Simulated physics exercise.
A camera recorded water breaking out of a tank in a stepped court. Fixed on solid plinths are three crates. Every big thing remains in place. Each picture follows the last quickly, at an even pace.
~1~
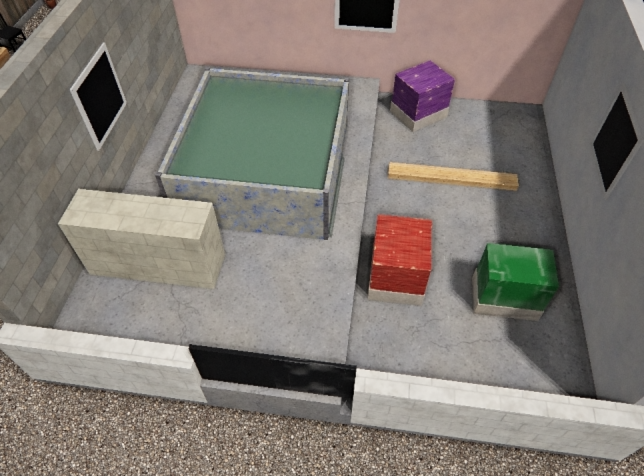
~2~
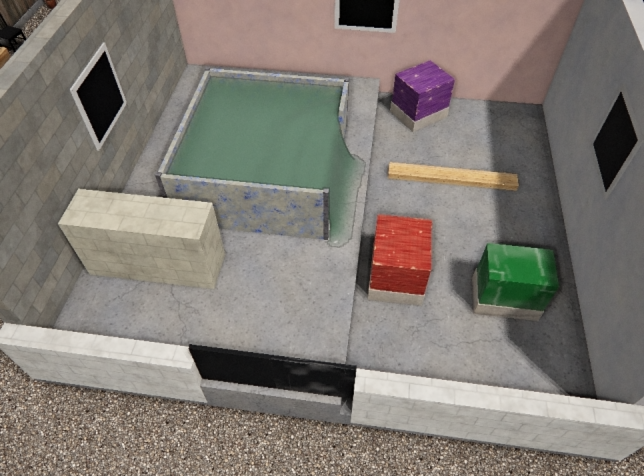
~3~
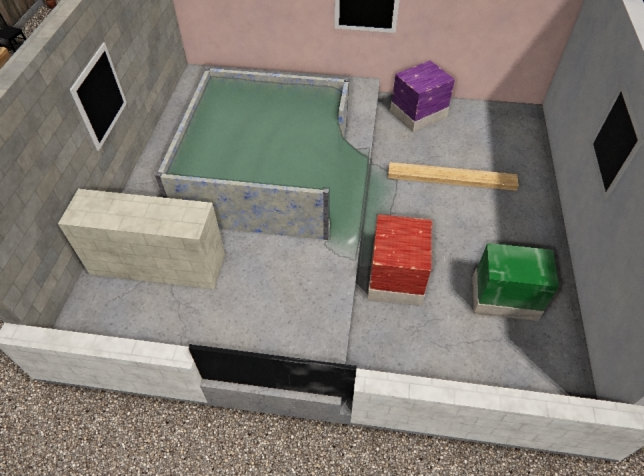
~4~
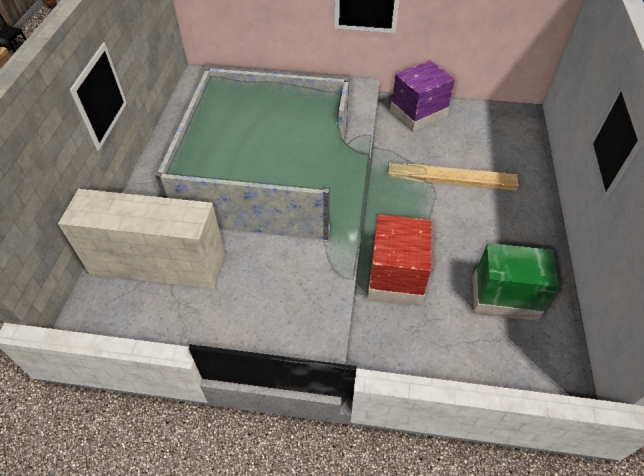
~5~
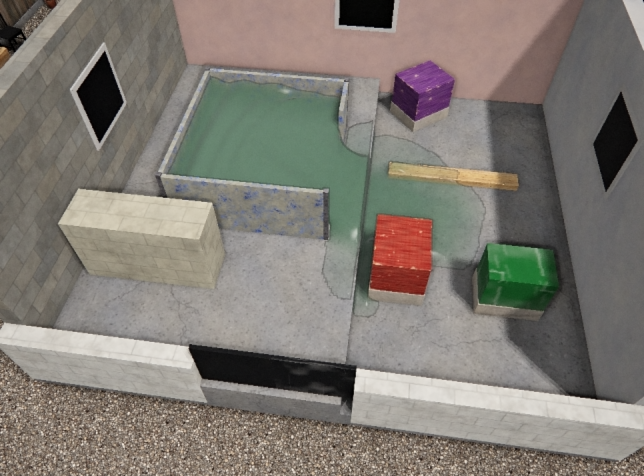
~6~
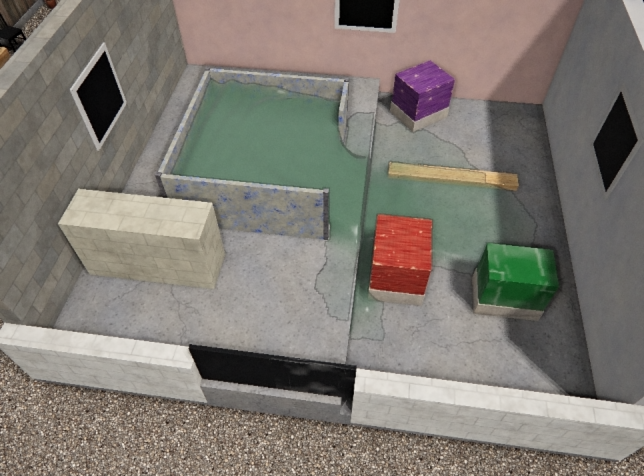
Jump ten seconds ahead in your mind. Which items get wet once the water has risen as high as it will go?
The green crate ends up wet, the purple crate ends up wet, the red crate ends up wet.
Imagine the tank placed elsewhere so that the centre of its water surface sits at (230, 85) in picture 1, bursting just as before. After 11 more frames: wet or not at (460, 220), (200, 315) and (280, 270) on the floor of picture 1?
The first spot is inundated, the second not reached, and the third not reached.
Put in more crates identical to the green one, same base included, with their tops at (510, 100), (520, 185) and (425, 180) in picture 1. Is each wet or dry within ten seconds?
Crate one is touched by the flood; crate two is touched by the flood; crate three is touched by the flood.
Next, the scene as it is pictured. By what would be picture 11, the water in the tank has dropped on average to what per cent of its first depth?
By my count, 60 per cent.
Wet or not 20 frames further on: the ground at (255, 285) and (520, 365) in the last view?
Dry, wet.
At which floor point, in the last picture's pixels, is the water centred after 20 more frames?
That comes out near (415, 214).
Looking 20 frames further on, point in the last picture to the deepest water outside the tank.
About (434, 99).
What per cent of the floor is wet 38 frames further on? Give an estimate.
I reckon 60 per cent or so.
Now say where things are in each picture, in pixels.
In the first frame, the water tank at (261, 129) is whole and still.
In the second frame, the front is at (331, 243), out from the gap at (332, 178).
In the third frame, the front is at (357, 254), out from the gap at (331, 181).
In the fourth frame, the front is at (429, 189), out from the gap at (331, 183).
In the fifth frame, water pours out at (331, 184) and has run to (478, 209).
In the sixth frame, water pours out at (331, 184) and has run to (529, 223).
A moment on, water covers 35 % of the floor; the green crate water round its plinth, the purple crate water round its plinth, the red crate water round its plinth.
Next, water covers 45 % of the floor; the green crate water round its plinth, the purple crate water round its plinth, the red crate water round its plinth.
Then, water covers 50 % of the floor; the green crate water round its plinth, the purple crate water round its plinth, the red crate water round its plinth.
Later, water covers 60 % of the floor; the green crate water round its plinth, the purple crate water round its plinth, the red crate water round its plinth.
In the end, water covers 55 % of the floor; the green crate was topped, the purple crate was topped, the red crate was topped.
